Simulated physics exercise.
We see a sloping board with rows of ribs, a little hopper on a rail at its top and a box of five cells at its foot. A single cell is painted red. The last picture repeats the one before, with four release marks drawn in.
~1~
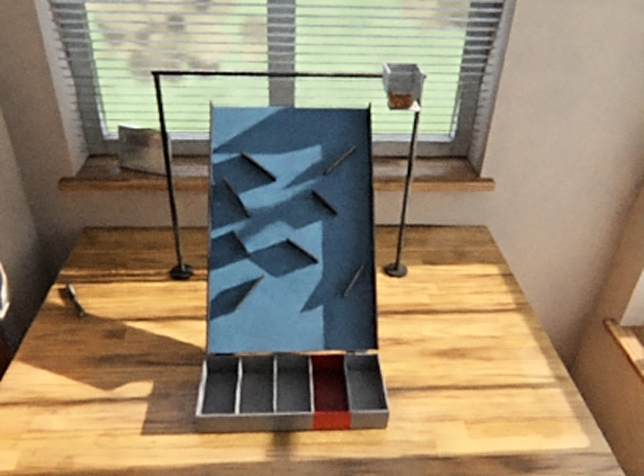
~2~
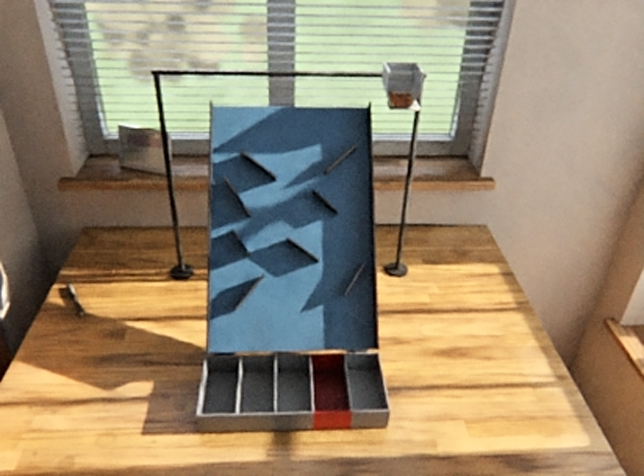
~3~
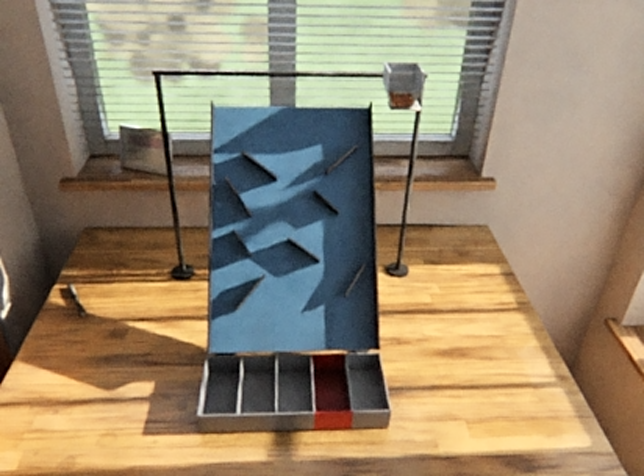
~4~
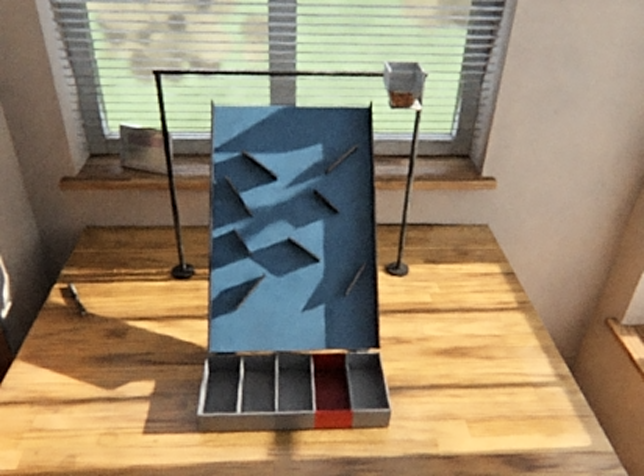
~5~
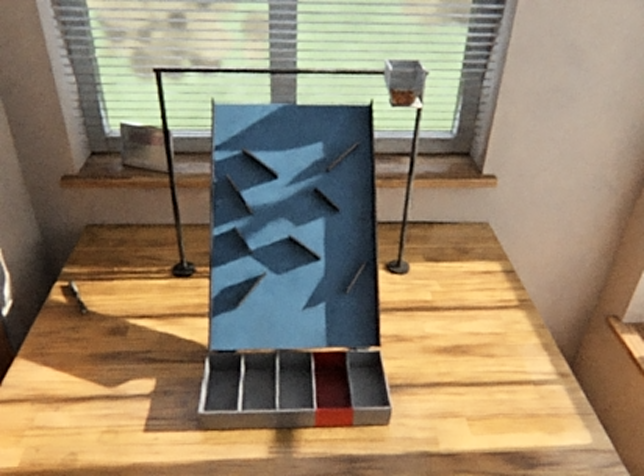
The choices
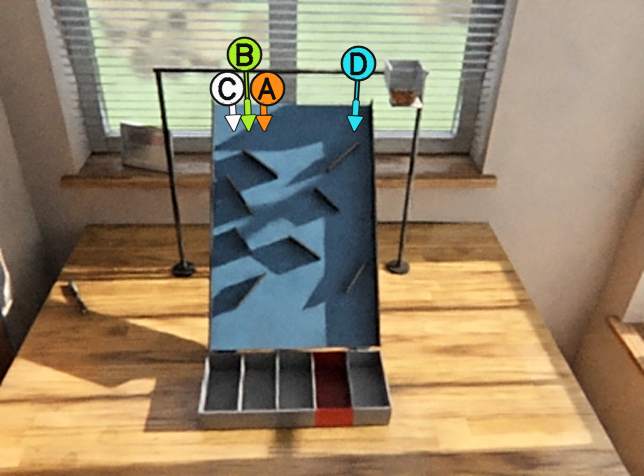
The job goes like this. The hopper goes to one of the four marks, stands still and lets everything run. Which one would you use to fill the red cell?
Use mark A.
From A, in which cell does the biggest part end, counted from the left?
The fourth from the left.
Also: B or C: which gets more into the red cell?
B.
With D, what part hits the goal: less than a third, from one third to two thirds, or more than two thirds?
Less than a third.
On the marked copy, mark A meets the board at (264, 125); mark B meets the board at (248, 125); mark C meets the board at (233, 125); mark D meets the board at (354, 125).
With A, the bulk in the red cell, a small share in other cells, only a few outside the box.
With B, close to half in the red cell, close to a quarter in other cells, close to a quarter outside the box.
With C, a small share in the red cell, close to half in other cells, close to a third outside the box.
With D, close to a quarter in the red cell, close to two thirds in other cells, a small share outside the box.
